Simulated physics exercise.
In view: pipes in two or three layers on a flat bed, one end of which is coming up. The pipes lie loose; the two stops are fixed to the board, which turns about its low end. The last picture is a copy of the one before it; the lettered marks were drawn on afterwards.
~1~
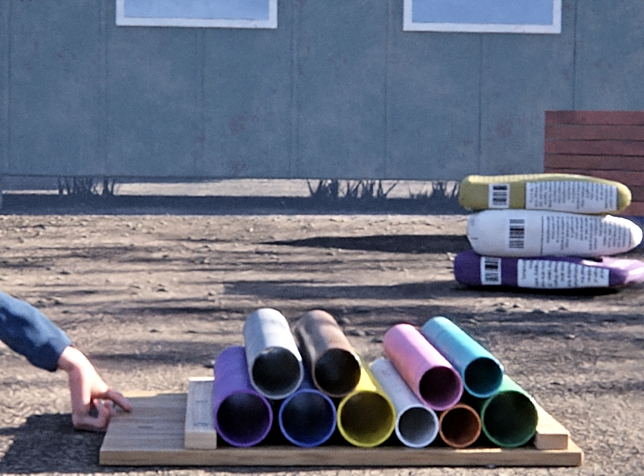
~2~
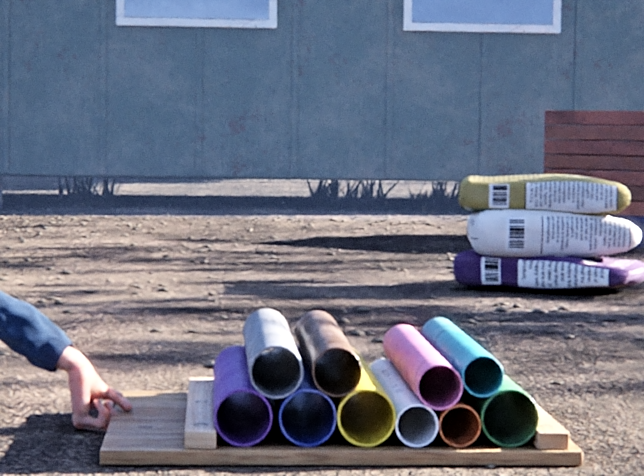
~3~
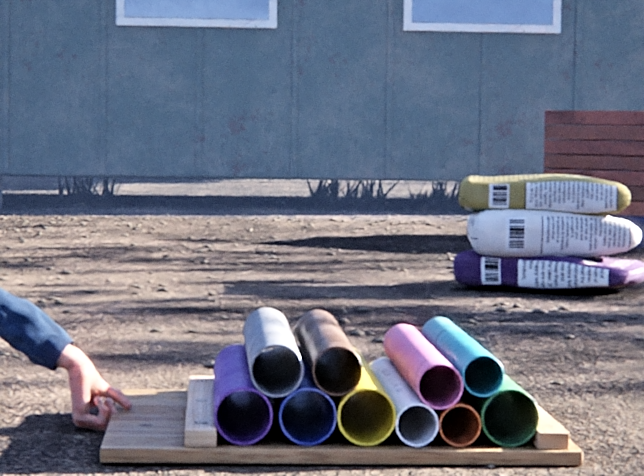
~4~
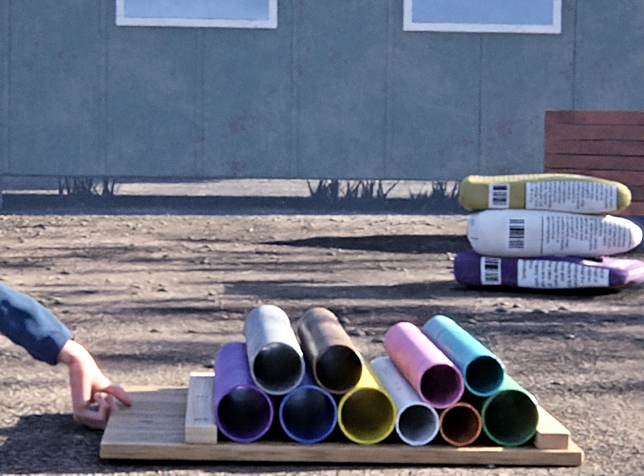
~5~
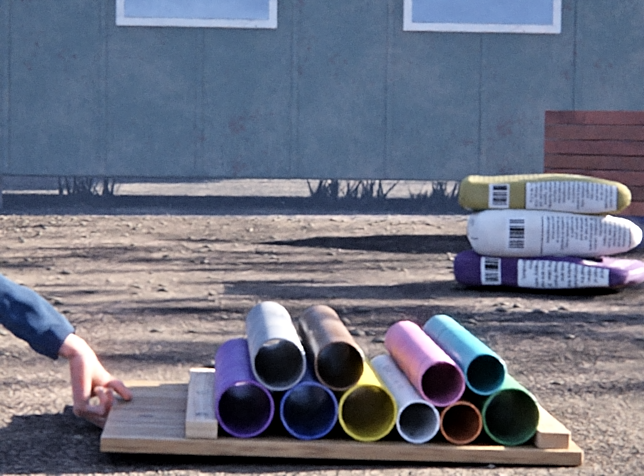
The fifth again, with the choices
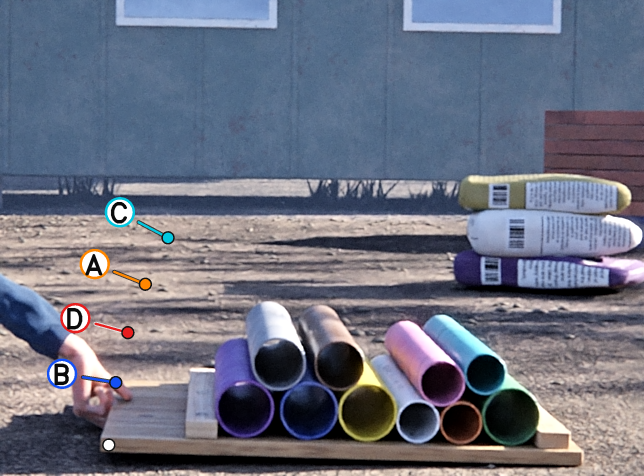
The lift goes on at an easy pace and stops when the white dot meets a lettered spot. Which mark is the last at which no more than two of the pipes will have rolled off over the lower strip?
At most to C.
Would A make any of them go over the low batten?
No, at A.
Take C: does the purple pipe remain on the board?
Yes.
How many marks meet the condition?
Four of the four.
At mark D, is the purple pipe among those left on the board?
The purple pipe: Yes.
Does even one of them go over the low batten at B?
No, at B.
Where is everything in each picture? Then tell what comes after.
Board (331, 417); purple pipe (243, 417); blue pipe (308, 418), in the first frame.
Blue pipe (308, 418); yellow pipe (366, 417), in the second frame.
Board (331, 416); purple pipe (243, 416); grey pipe (276, 370); green pipe (510, 418), in the third frame.
Board (331, 414); purple pipe (244, 413); blue pipe (308, 414), in the fourth frame.
Board (331, 411); purple pipe (245, 408); blue pipe (309, 410), in the fifth frame.
On the marked copy, A at (145, 284); B at (116, 383); C at (168, 238); D at (128, 333); the white dot at (109, 445).
Taking C. A third of the way, board at 16°.
Two thirds of the way, board at 28°.
When it is over, board at 28°, none over the low batten.
As for the rest, A none over the low batten; B none over the low batten; D none over the low batten.
